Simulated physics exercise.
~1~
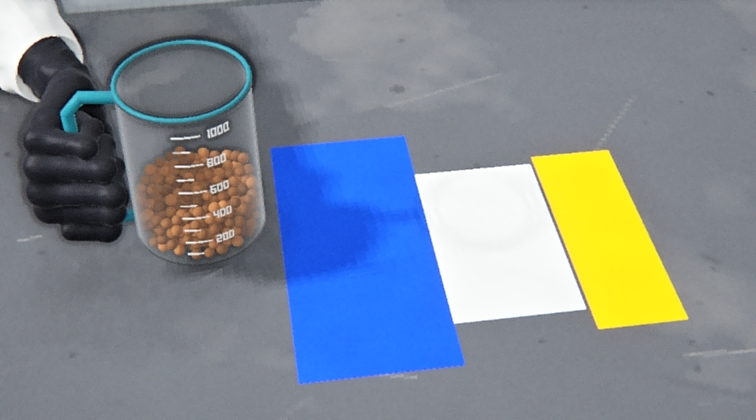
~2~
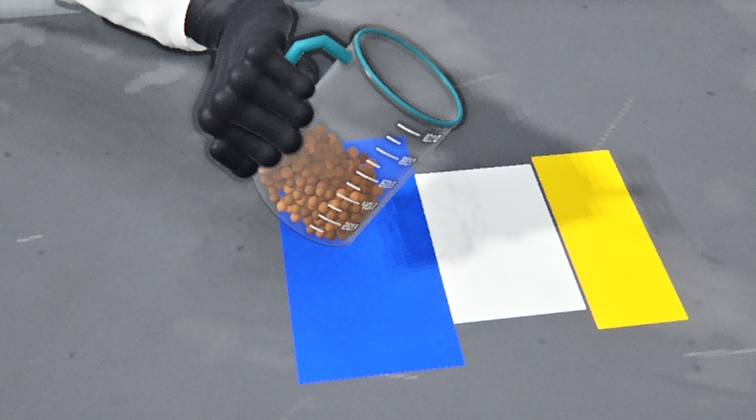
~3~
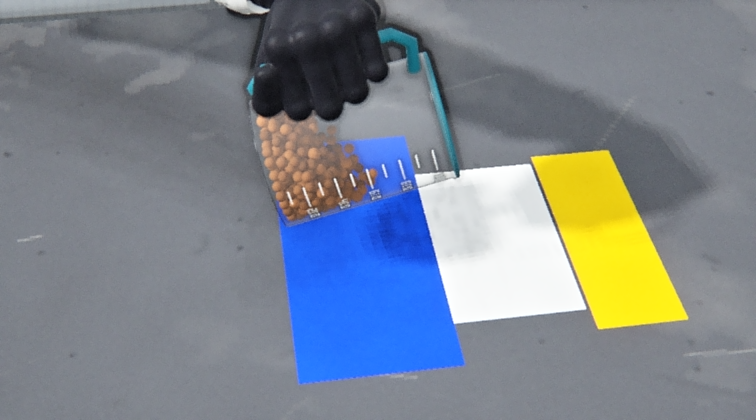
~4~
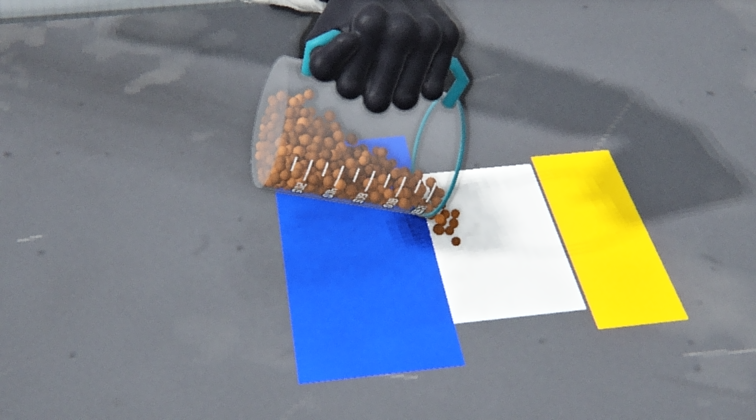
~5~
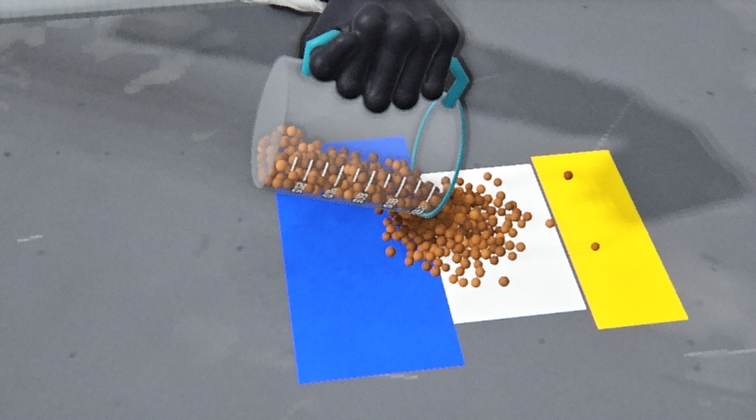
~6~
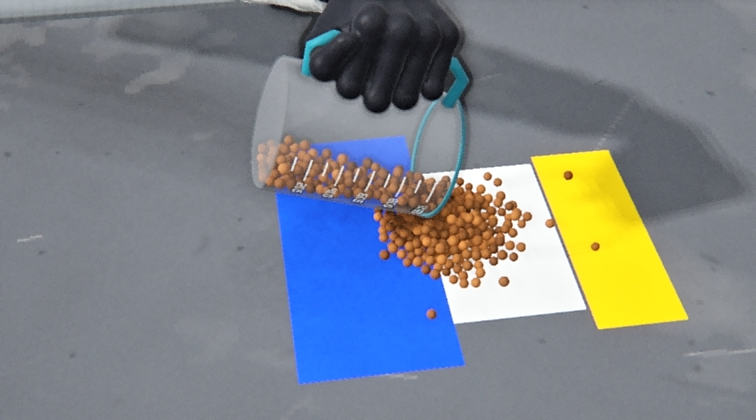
At the start, a black-gloved hand holds a clear jug with a teal rim and handle, partly filled with brown cereal balls, upright to the left of blue, white and yellow mats lying side by side. The hand carries the jug to the right over the blue mat and begins tilting it. The jug tips onto its side, and a few balls drop onto the white mat. Many more pour out into a heap across the white and blue mats, with a couple rolling onto the yellow one. At the end, the hand still holds the tipped jug, with some balls inside.
